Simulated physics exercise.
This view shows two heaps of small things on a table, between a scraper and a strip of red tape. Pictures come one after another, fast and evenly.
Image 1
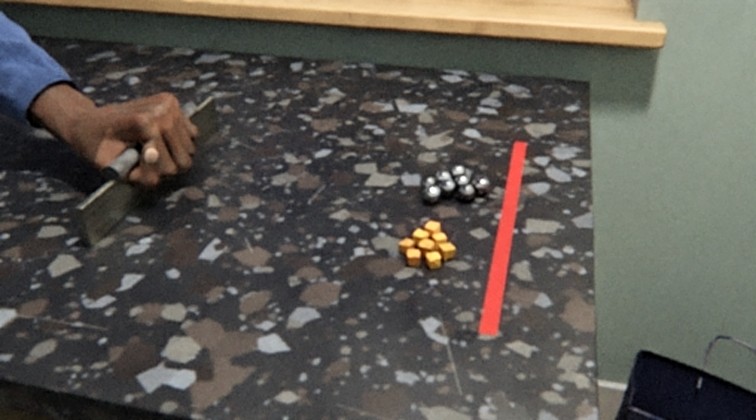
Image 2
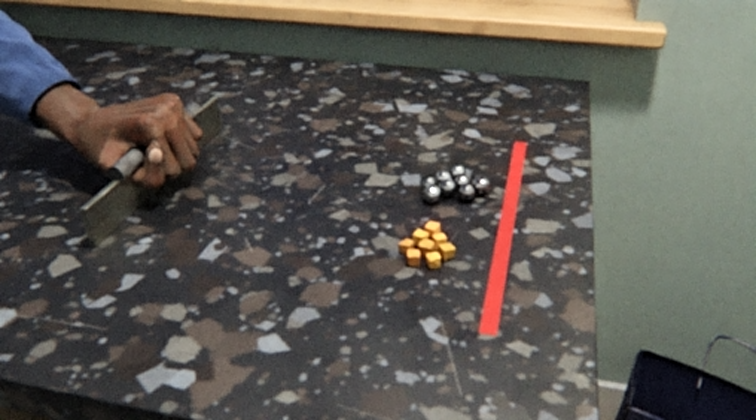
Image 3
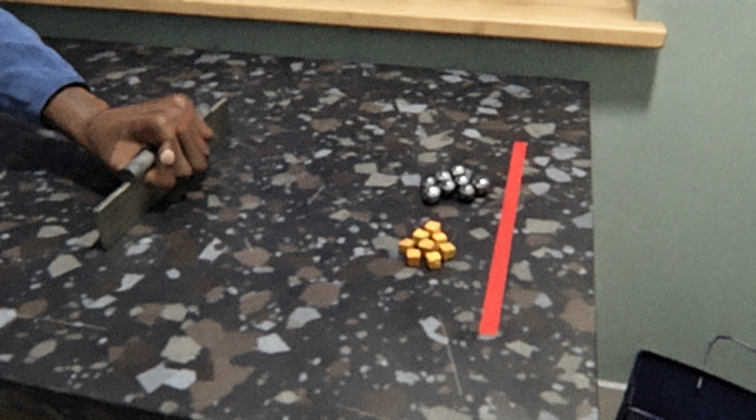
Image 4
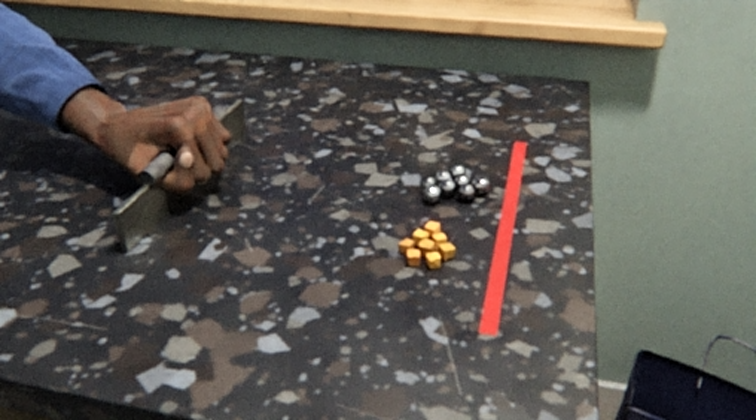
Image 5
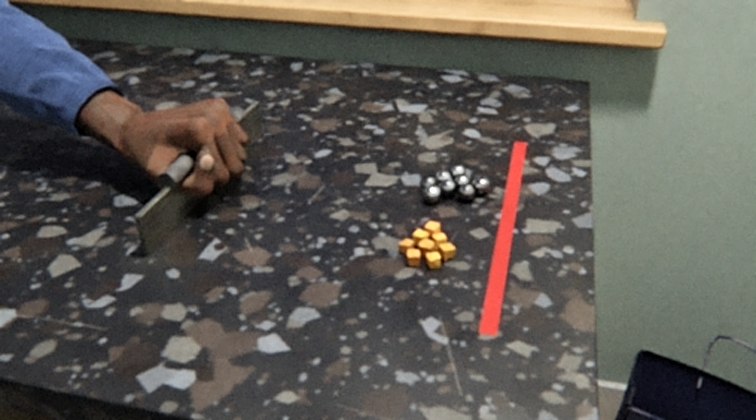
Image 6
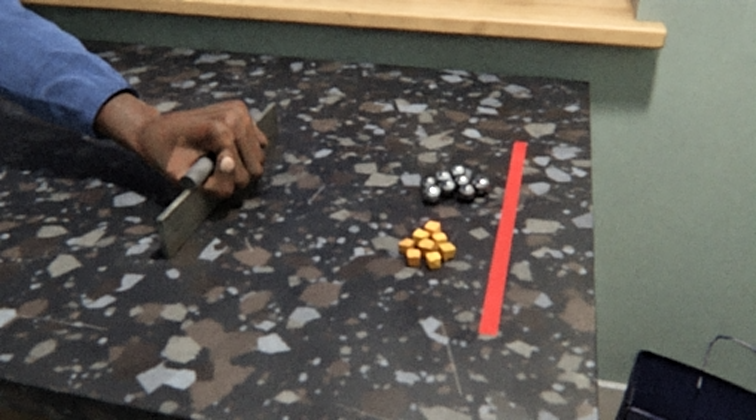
Hand sliding an upright scraper rightward across a speckled tabletop, with silver balls and orange cubes sitting still beside red tape.
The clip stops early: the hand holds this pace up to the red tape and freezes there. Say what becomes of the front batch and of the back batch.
At the end, front batch: No fall; back batch: Partial fall.
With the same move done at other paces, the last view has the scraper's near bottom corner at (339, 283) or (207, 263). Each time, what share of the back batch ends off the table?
Lab note: Share near 100 per cent at the first pace and 100 per cent at the second.
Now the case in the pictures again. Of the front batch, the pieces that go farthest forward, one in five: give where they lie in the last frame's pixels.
That fifth finishes close to (547, 263).
Then, 0.43 s after the last picture, scraper still moving, near (372, 169); front batch all on the table, its front near (447, 252); back batch all on the table, its front near (481, 185).
Then, 0.88 s after the last picture, scraper stopped at the red tape; front batch all on the table, its front near (556, 270); back batch all on the table, its front near (566, 221).
Then, 1.16 s after the last picture, scraper stopped at the red tape; front batch all on the table, its front near (559, 271); back batch all over the edge.
At rest, scraper stopped at the red tape; front batch all on the table, its front near (559, 271); back batch all over the edge.
